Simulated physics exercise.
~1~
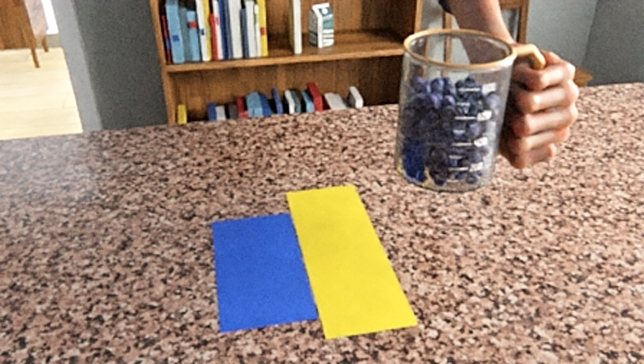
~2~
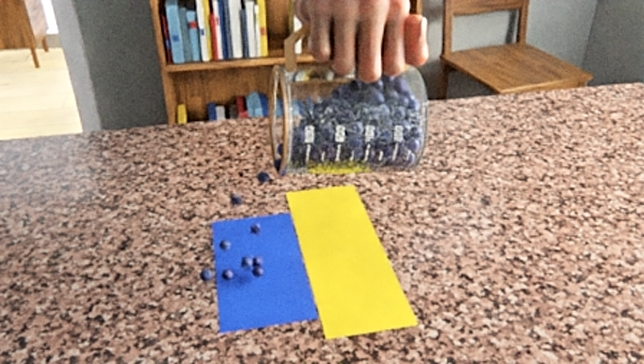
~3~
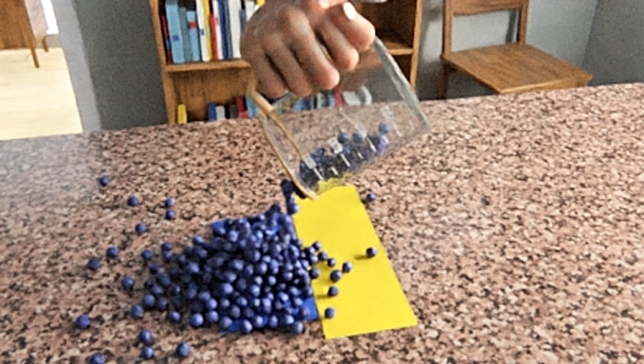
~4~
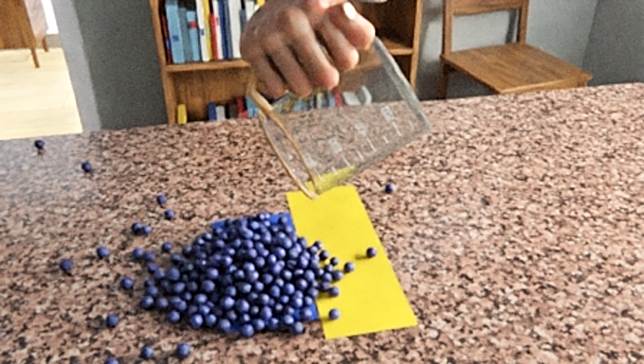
At first, a hand holds a clear jug of blueberries upright above a speckled table, where a blue mat and a yellow mat lie side by side. The hand moves the jug left and tips it onto its side, and the first few berries drop onto the blue mat. It then tilts the jug further until its mouth points down, and the berries pour into a heap over the blue mat. Finally the jug is held there empty, with most berries piled on the blue mat, many scattered on the bare table and a few on the yellow mat.
